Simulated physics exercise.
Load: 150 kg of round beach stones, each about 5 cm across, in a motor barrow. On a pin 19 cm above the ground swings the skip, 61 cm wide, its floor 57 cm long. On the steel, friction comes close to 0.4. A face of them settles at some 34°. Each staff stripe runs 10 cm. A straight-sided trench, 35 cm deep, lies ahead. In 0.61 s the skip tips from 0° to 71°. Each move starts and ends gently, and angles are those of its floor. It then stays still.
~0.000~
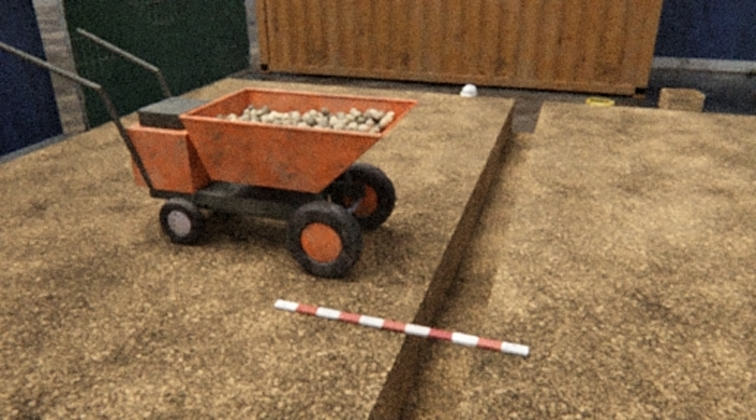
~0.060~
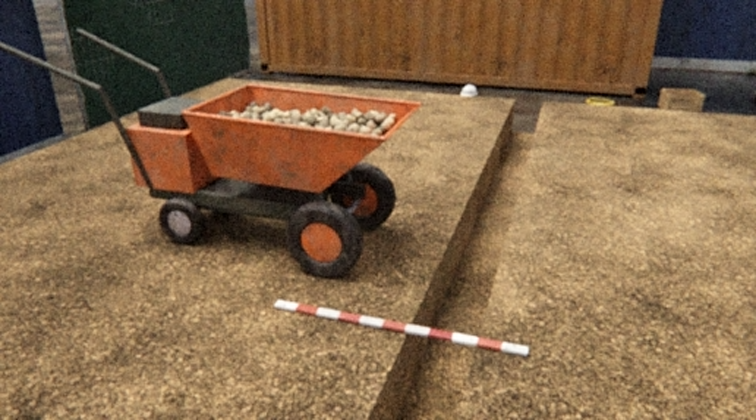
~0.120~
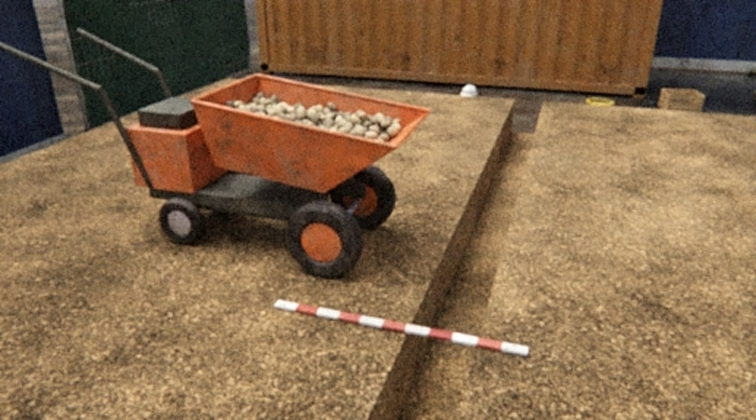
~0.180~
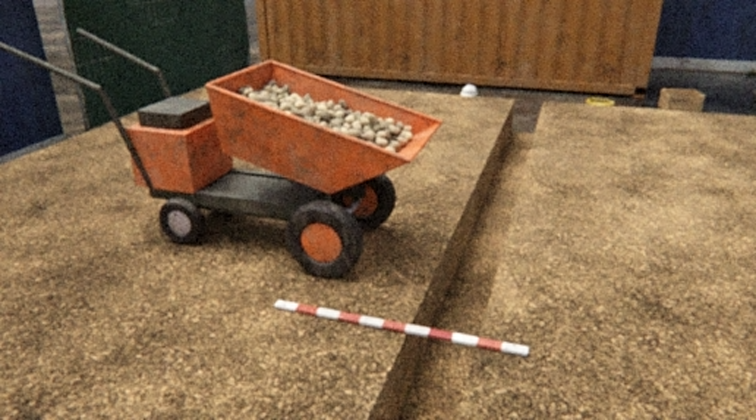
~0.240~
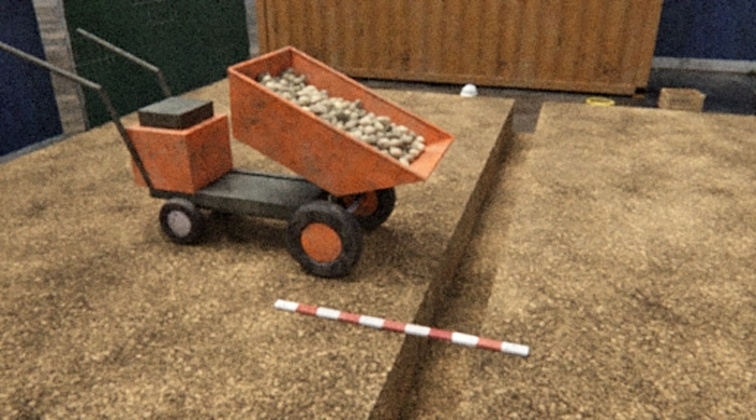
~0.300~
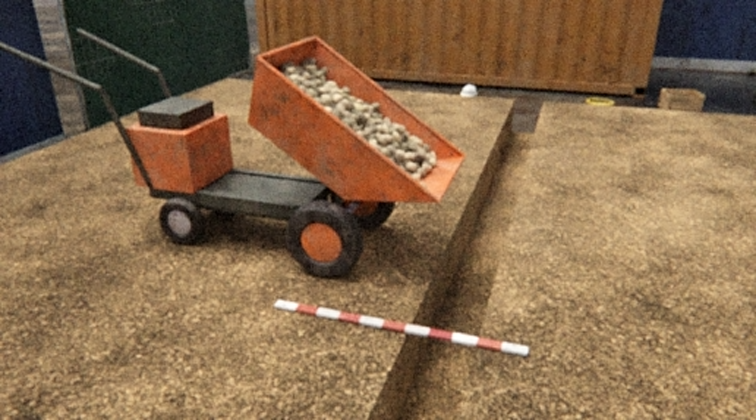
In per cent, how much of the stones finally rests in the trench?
Roughly 44 per cent of them.
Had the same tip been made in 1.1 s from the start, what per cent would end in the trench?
I'd put it at roughly 55 per cent.
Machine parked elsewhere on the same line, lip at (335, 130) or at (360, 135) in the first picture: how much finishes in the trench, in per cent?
Near 90 then near 70 percent.
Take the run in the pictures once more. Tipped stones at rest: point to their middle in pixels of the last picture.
At about pixel (521, 272) in the last view.
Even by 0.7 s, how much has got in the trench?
Some 15 per cent of the load by that point.
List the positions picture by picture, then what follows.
In the first picture, the skip is at 0°, its lip at (381, 137); the top of the load is at (351, 116).
In the second picture, the skip is at 2°, its lip at (385, 139); the top of the load is at (334, 117); the stones move at 0.4 m/s on average.
In the third picture, the skip is at 7°, its lip at (396, 147); the top of the load is at (276, 104); the stones move at 0.9 m/s on average.
In the fourth picture, the skip is at 15°, its lip at (411, 161); the top of the load is at (268, 91); the stones move at 1.2 m/s on average.
In the fifth picture, lip at (426, 180), floor tilted 24°, highest stones at (283, 79); the stones move at 1.5 m/s on average.
In the sixth picture, the skip is at 35°, its lip at (439, 202); the top of the load is at (302, 69); the stones move at 1.6 m/s on average.
After 0.5 s the floor is at 60°; 100 % in the skip; the foremost stones are at (452, 227).
After 0.7 s the floor is at 71°; 71 % in the skip, 16 % in the trench, 13 % past the trench; the foremost stones are at (535, 281).
After 1.1 s the floor is at 71°; 6 % in the skip, 38 % in the trench, 56 % past the trench; the foremost stones are at (734, 303).
After 3.0 s the floor is at 71°; 0 % in the skip, 44 % in the trench, 56 % past the trench; the foremost stones are past the picture's edge.
